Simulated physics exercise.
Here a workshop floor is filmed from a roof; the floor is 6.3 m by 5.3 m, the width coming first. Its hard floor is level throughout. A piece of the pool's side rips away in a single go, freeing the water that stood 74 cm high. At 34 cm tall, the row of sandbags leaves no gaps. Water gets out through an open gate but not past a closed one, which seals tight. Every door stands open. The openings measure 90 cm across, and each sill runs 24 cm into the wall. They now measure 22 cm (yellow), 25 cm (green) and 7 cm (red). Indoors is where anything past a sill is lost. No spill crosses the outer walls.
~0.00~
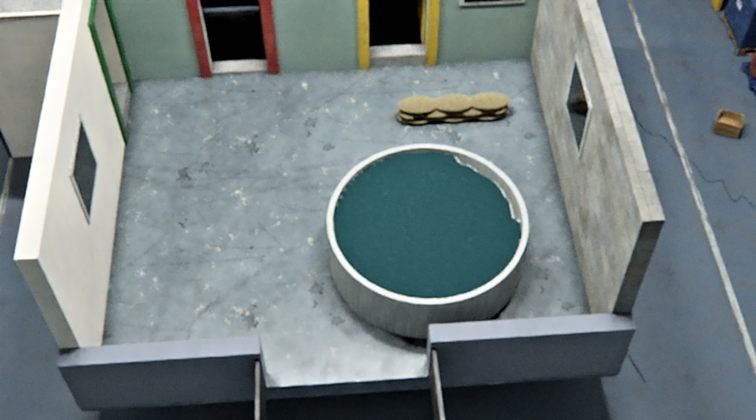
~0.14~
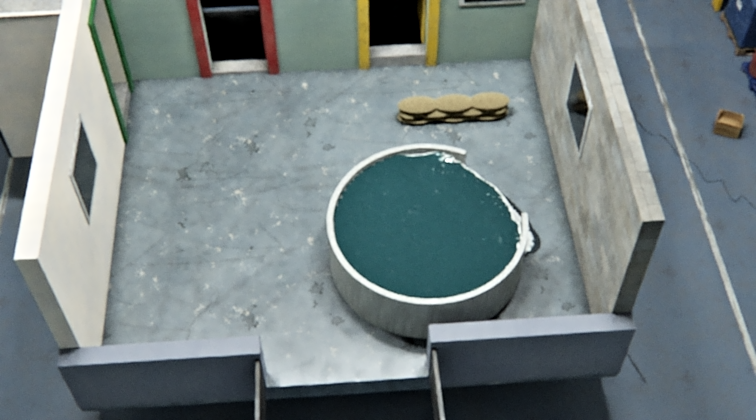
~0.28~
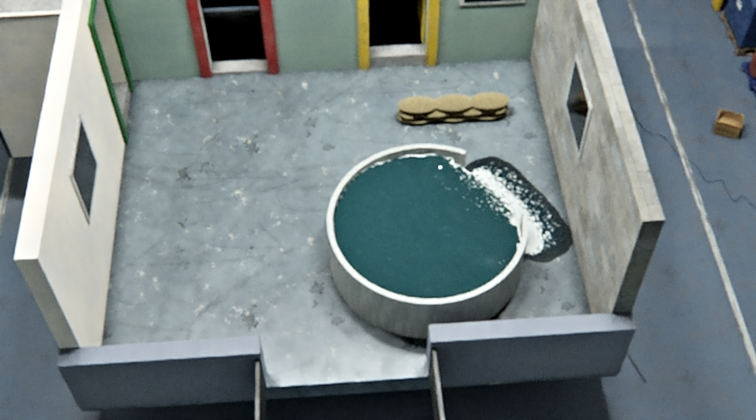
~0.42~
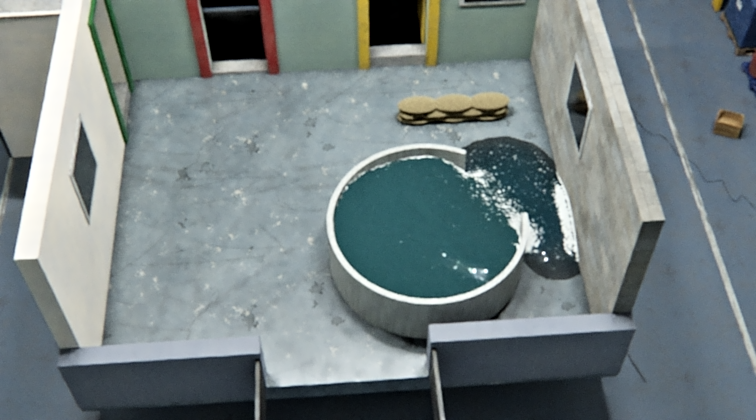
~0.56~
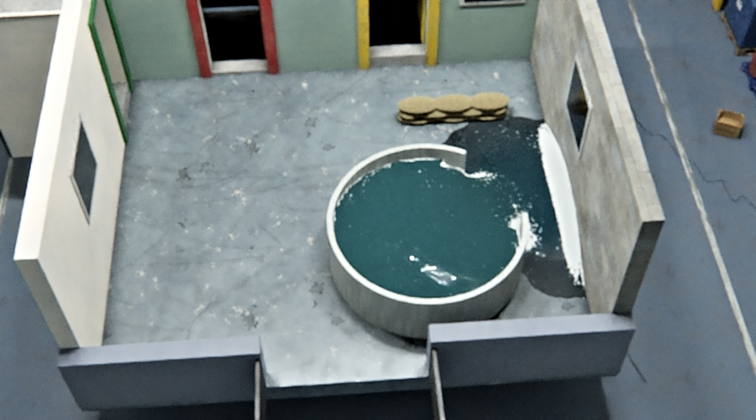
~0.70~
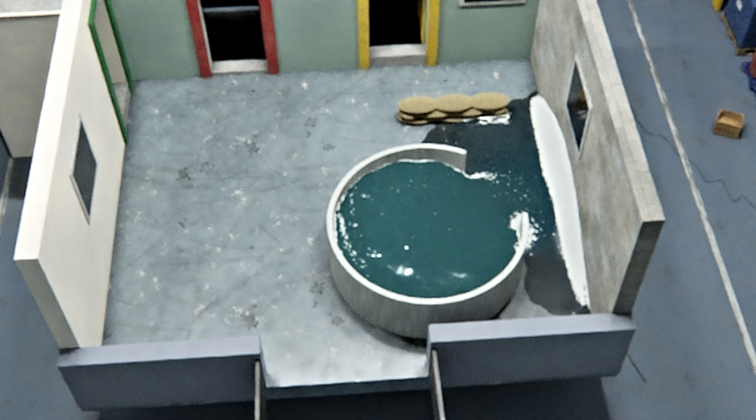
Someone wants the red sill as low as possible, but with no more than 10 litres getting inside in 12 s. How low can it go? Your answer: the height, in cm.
No lower than roughly 10 cm.
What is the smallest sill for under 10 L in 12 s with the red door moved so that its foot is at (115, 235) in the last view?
About 13.0 cm.
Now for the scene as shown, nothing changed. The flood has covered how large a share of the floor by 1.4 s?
Some 20 per cent is wet.
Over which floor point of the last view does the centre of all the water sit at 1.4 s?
Approximately (457, 228).
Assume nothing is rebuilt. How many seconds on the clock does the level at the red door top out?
Crest at t of about 9.5 s.
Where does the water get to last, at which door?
The green one.
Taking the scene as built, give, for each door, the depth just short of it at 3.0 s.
Yellow 10, green 0, red 4 cm.
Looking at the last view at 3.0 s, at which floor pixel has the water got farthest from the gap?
Near pixel (179, 80).
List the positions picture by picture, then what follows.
In the first picture, the pool at (427, 223) is whole and still, 74 cm deep; the red door at (233, 26) is dry.
In the second picture, the gap is at (498, 203), the front 0.3 m out at a hidden place; the back of the pool holds 74 cm.
In the third picture, the gap is at (498, 206), the front 0.8 m out at (508, 167); the back of the pool holds 74 cm.
In the fourth picture, the front is at (542, 156), 1.3 m from the gap at (498, 207); 2.3 m2 of floor is wet, 74 cm left at the back.
In the fifth picture, water pours out at (498, 207) and has run 1.8 m, to (543, 125); about 9 cm deep outside, 74 cm at the back.
In the sixth picture, the gap is at (498, 206), the front 2.3 m out at (537, 97); the back of the pool holds 71 cm; the red door at (233, 26), 4.8 m from the gap, is still 3.4 m from the nearest water.
After 1.4 s water covers 20 % of the floor, deepest (58 cm) near (521, 62); it has not reached the red door.
After 3.0 s water covers 60 % of the floor, deepest (41 cm) near (521, 62); 4 cm at the red door, 0 litres in over its 7 cm sill.
After 12.0 s water covers 100 % of the floor, deepest (12 cm) near (103, 343); 10 cm at the red door, 38 litres in over its 7 cm sill.
At the red door as built, the water arrived by 2.6 s and peaked near 12 cm at 9.6 s.
With a sill of 9 cm, 16 litres would have come in within the 12 s; with 12 cm, 2 litres. So under 10 litres takes about 10 cm.
